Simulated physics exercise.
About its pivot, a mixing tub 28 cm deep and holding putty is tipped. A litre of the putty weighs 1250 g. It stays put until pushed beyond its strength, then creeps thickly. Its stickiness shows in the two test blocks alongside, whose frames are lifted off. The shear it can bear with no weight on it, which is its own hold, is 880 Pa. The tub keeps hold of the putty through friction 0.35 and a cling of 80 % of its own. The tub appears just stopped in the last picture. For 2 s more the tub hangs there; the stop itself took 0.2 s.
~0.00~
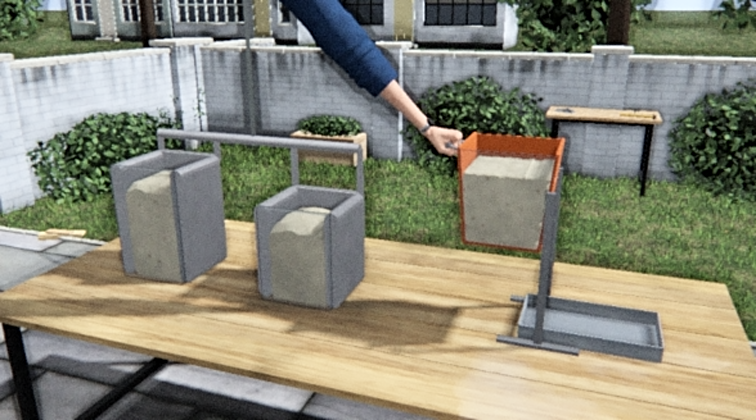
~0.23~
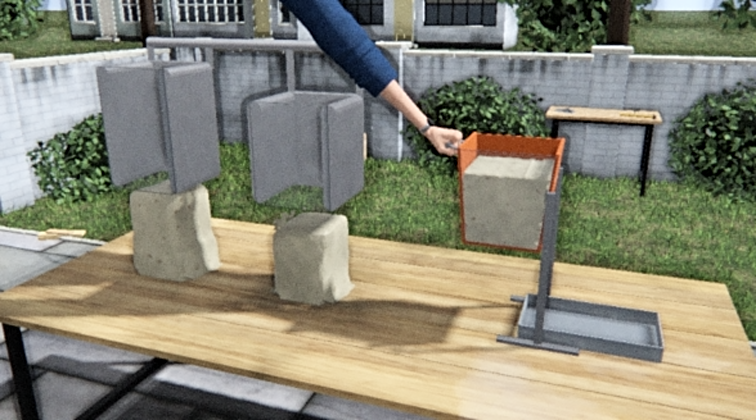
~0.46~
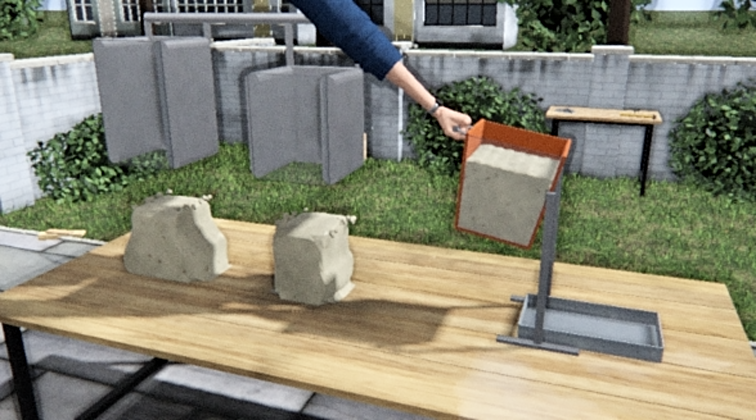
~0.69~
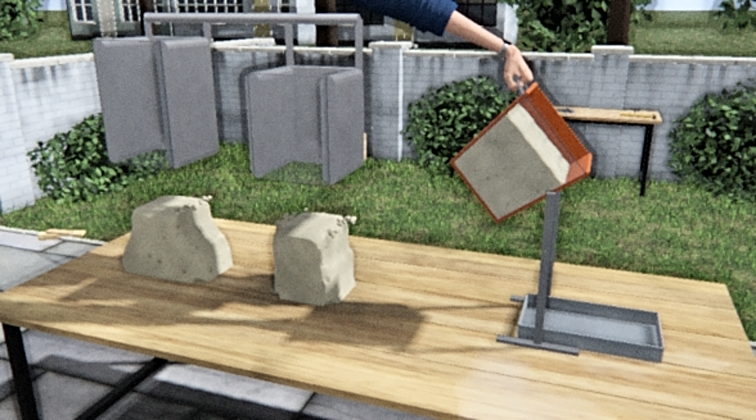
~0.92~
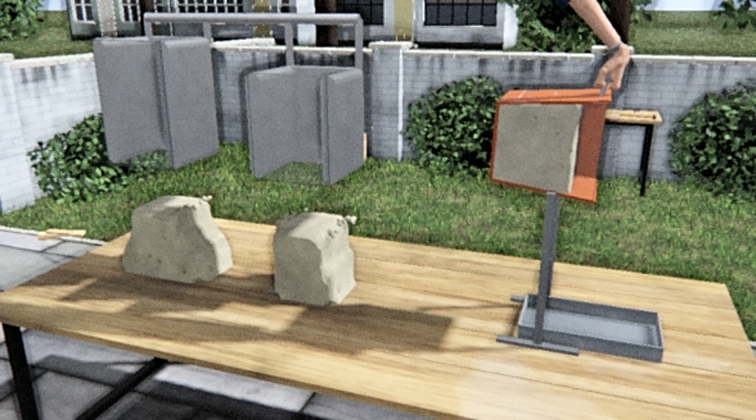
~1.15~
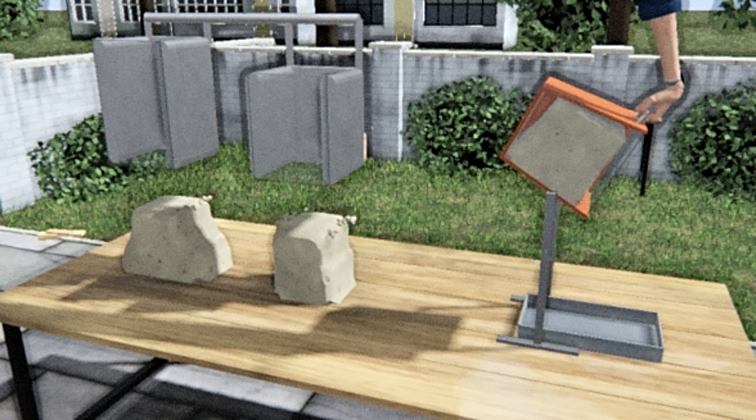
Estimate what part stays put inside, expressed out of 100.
The part that stays inside is near 0 per cent.
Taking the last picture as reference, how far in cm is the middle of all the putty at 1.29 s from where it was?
9 cm.
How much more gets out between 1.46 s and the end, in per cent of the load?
Load share from then on: Near 14 %.
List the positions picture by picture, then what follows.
In the first picture, handle-side rim at (461, 149), tilt 0 degrees; top of the putty at (536, 178); blocks stand 35 cm, 27 cm (left to right).
In the second picture, handle-side rim at (461, 149), tilt 0 degrees; top of the putty at (536, 178); blocks stand 33 cm, 26 cm (left to right).
In the third picture, handle-side rim at (469, 135), tilt 10 degrees; top of the putty at (473, 161); blocks stand 27 cm, 26 cm (left to right).
In the fourth picture, handle-side rim at (528, 95), tilt 49 degrees; top of the putty at (505, 117); blocks stand 26 cm, 26 cm (left to right).
In the fifth picture, handle-side rim at (609, 104), tilt 92 degrees; top of the putty at (568, 106); blocks stand 26 cm, 26 cm (left to right).
In the sixth picture, handle-side rim at (645, 134), tilt 116 degrees; top of the putty at (562, 102); blocks stand 26 cm, 26 cm (left to right).
After 1.29 s, the tub is at 116 degrees and holds 77 %.
After 1.46 s, the tub is at 116 degrees and holds 13 %.
After 1.63 s, the tub is at 116 degrees and holds 0 %.
After 1.80 s, the tub is at 116 degrees and holds 0 %.
After 3.15 s, at the end, the tub is at 116 degrees and holds 0 %.
